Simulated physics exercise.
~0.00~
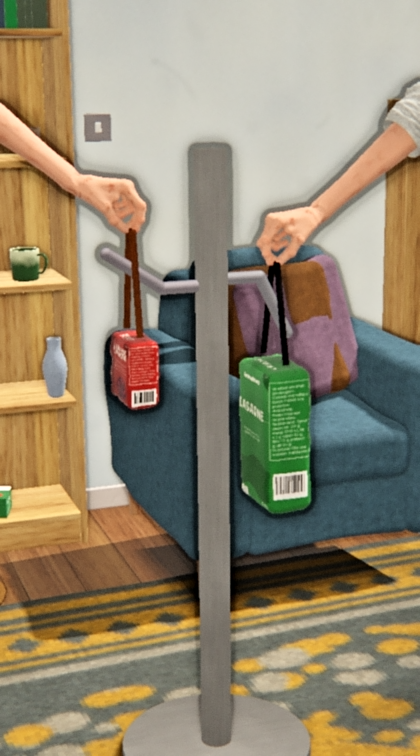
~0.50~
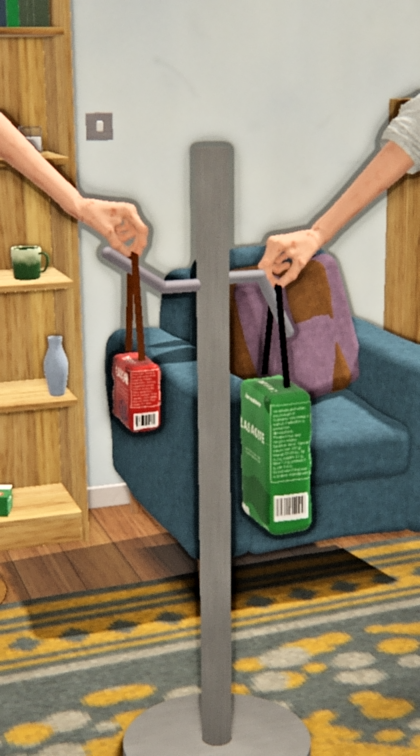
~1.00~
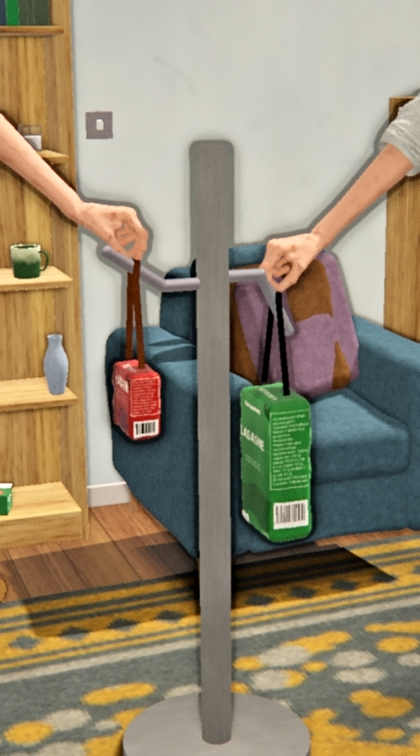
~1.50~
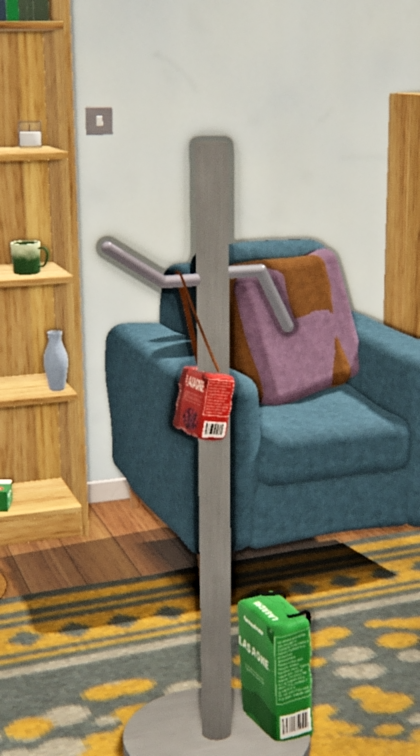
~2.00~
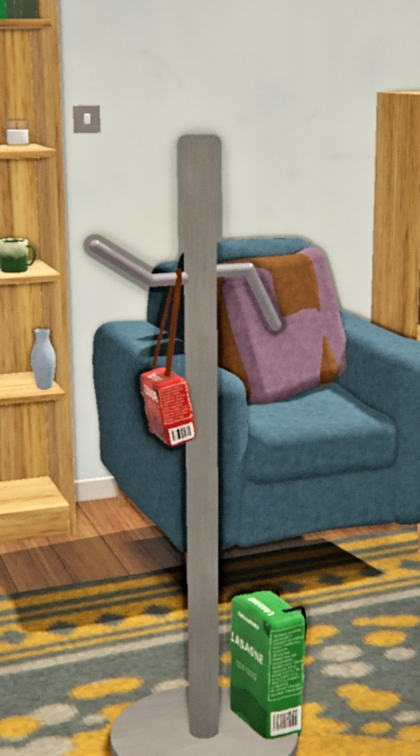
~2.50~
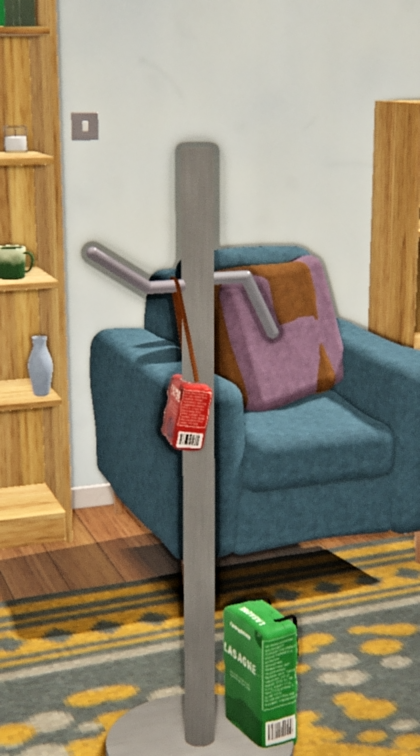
Two hands lowered a red pouch and a green sack by their loops onto a grey post with two pegs, then let go. The green sack dropped to the floor and stood upright, while the red pouch slid inward and stayed hanging, swaying beside the post.
